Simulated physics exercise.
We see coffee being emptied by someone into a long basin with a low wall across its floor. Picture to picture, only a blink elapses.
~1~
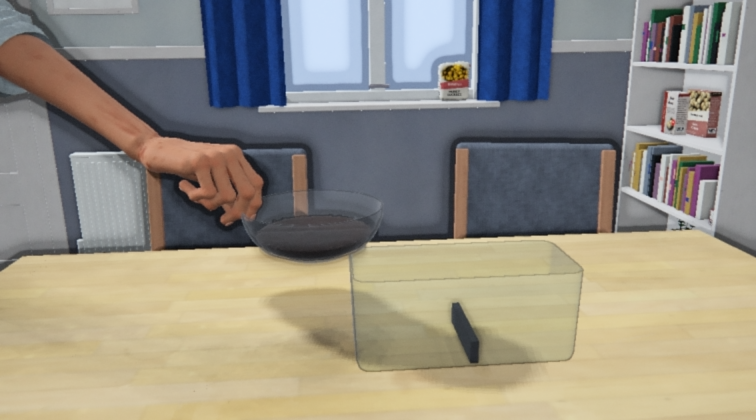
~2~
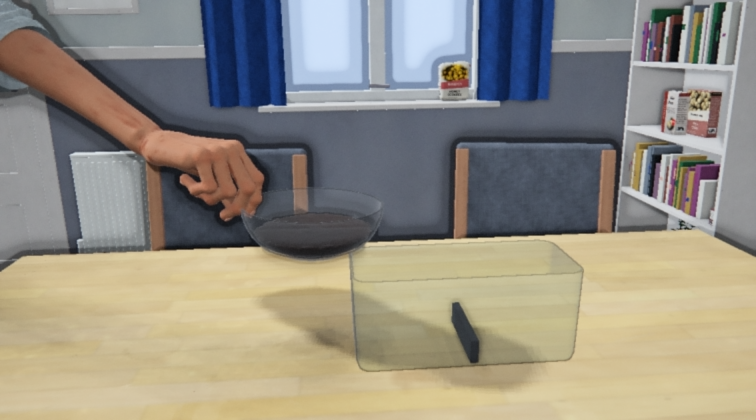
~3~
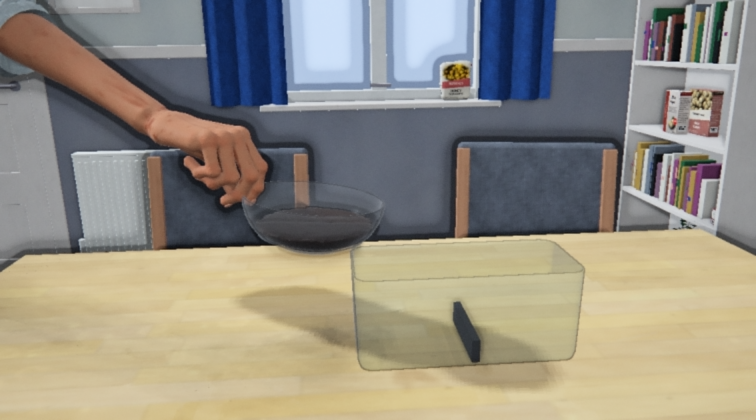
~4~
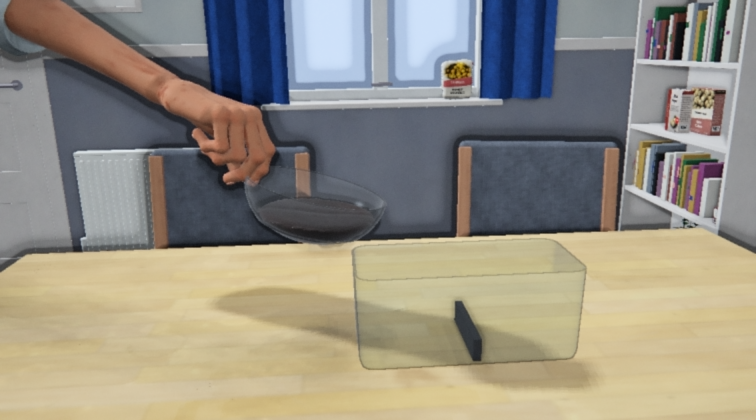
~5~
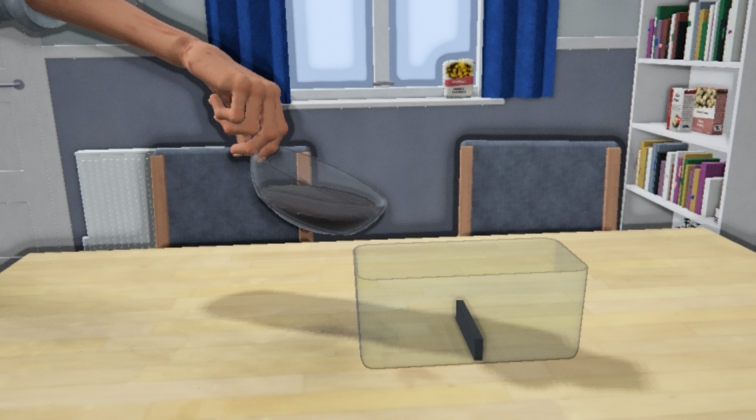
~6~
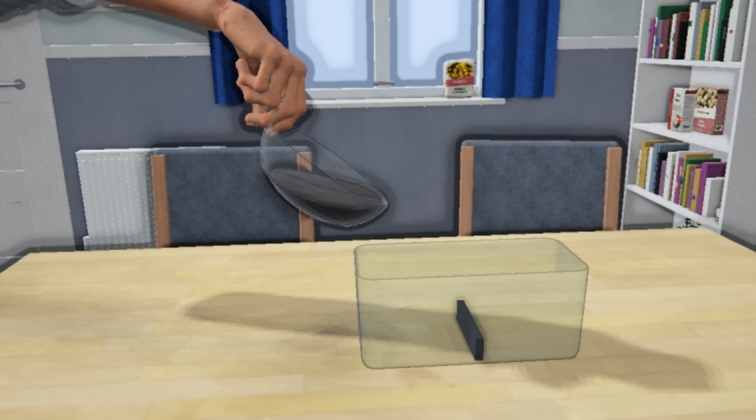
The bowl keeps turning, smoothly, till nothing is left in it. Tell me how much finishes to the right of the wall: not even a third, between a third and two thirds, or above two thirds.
Falls in the midrange.
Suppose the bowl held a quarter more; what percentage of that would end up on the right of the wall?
About 50 parts in a hundred, give or take.
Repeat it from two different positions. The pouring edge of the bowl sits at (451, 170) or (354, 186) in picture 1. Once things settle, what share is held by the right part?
Close to 60 in a hundred, and close to 15 in a hundred.
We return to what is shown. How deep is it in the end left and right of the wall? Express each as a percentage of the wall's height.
Close to 30 for the left and 30 for the right.
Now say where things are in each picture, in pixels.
In the first picture, tilt 0°; pouring edge (383, 205); surface from (255, 232) to (372, 228); the long basin's rim runs from (351, 265) to (567, 256); the wall's top is at (465, 321).
In the second picture, tilt 2°; pouring edge (383, 205); surface from (255, 230) to (372, 226).
In the third picture, tilt 7°; pouring edge (384, 204); surface from (256, 222) to (373, 222).
In the fourth picture, tilt 15°; pouring edge (385, 203); surface from (258, 208) to (375, 215).
In the fifth picture, tilt 25°; pouring edge (386, 203); surface from (263, 190) to (371, 206).
In the sixth picture, tilt 37°; pouring edge (386, 203); surface from (272, 172) to (371, 197).
A moment on, the bowl is tipped on its side and 7 per cent is still to pour, 14 is left of the wall and 0 right of it.
Next, the bowl is tipped right over and 0 per cent is still to pour, 34 is left of the wall and 64 right of it.
Then the bowl is tipped right over and 0 per cent is still to pour, 39 is left of the wall and 47 right of it.
Later the bowl is tipped right over and 1 per cent is still to pour, 46 is left of the wall and 48 right of it.
In the end 46 per cent lies left of the wall, 49 right of it and 5 outside.
